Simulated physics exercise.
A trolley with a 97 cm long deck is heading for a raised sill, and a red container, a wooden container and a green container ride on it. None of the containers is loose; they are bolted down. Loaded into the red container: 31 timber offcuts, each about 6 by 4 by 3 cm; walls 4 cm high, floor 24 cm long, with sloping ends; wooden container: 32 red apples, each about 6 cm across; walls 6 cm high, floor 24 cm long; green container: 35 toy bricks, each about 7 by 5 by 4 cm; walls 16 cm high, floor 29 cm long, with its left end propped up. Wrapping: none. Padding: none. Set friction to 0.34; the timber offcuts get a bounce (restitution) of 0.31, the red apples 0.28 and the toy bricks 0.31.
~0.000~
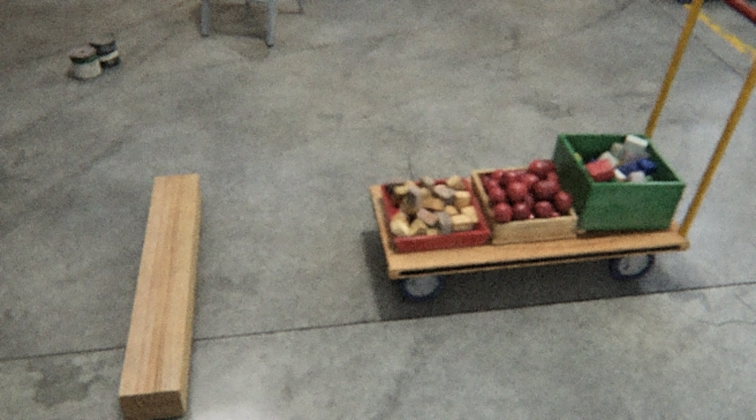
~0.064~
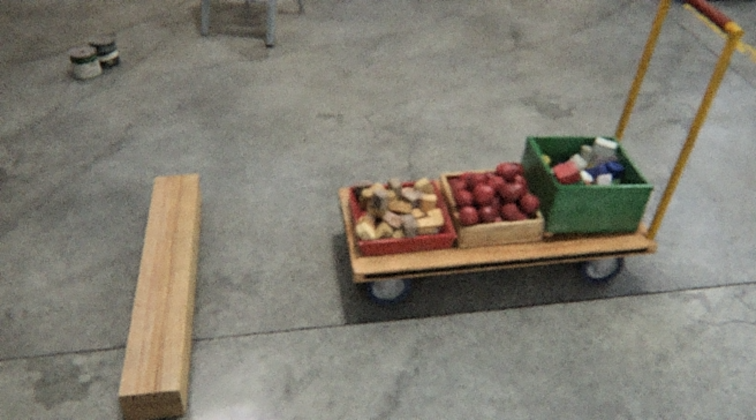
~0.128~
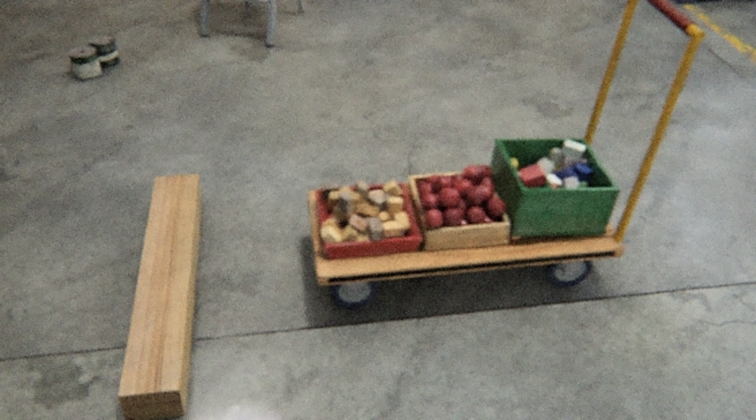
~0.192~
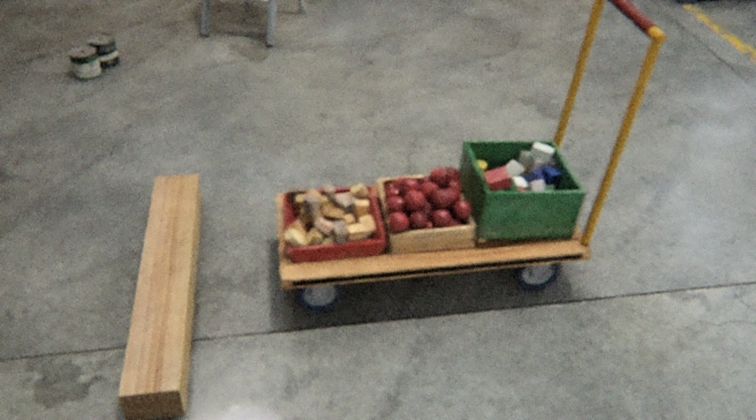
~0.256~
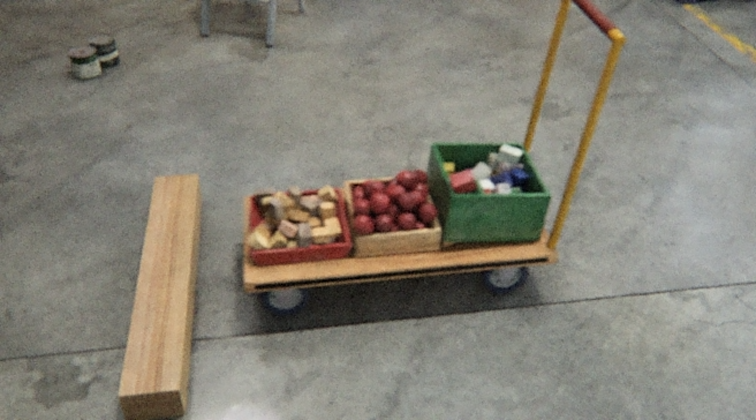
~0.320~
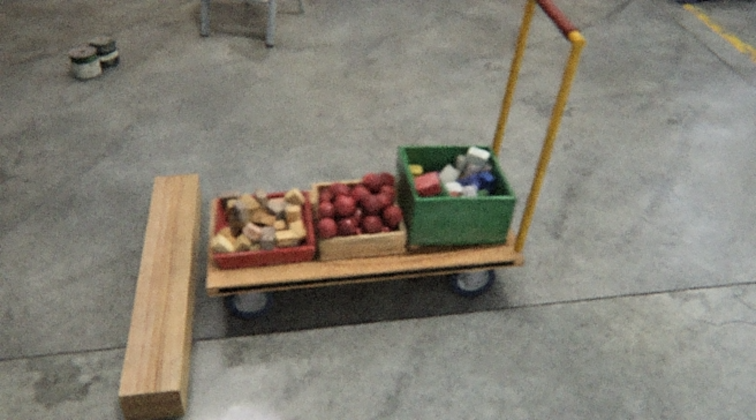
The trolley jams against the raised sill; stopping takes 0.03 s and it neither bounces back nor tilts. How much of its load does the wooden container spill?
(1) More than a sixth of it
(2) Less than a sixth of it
1, more than a sixth of it.
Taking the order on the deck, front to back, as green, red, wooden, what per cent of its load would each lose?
In that arrangement the red container sheds 10 per cent of its load, the wooden container 40 per cent, and the green container 0 per cent.
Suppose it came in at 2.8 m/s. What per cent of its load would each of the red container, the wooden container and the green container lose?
In that case the red container sheds 50 per cent of its load, the wooden container 60 per cent, and the green container 10 per cent.
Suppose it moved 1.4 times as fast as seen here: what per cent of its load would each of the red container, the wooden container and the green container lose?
Red container 50, wooden container 60, green container 10 per cent.
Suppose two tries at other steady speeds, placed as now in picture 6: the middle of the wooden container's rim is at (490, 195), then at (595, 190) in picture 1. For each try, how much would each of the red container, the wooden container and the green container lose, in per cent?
Red container 20 and 50, wooden container 30 and 50, green container 0 and 0 per cent.
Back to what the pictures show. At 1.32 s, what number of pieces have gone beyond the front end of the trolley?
Approx. 16 pieces ahead of the front edge.
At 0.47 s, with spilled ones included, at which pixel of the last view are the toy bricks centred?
Close to (408, 197).
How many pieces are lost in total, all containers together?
Some 30 altogether.
After 0.37 s, the wheels strike.
After 0.47 s, red container 27 in, 4 out, wooden container 27 in, 5 out and green container 35 in, 0 out.
After 0.59 s, red container 22 in, 9 out, wooden container 21 in, 11 out and green container 35 in, 0 out.
After 0.82 s, red container 19 in, 12 out, wooden container 18 in, 14 out and green container 35 in, 0 out.
Outcome (at 1.32 s), red container 18 in, 13 out, wooden container 17 in, 15 out and green container 35 in, 0 out. Asked share, 15 of 32, 47 per cent.
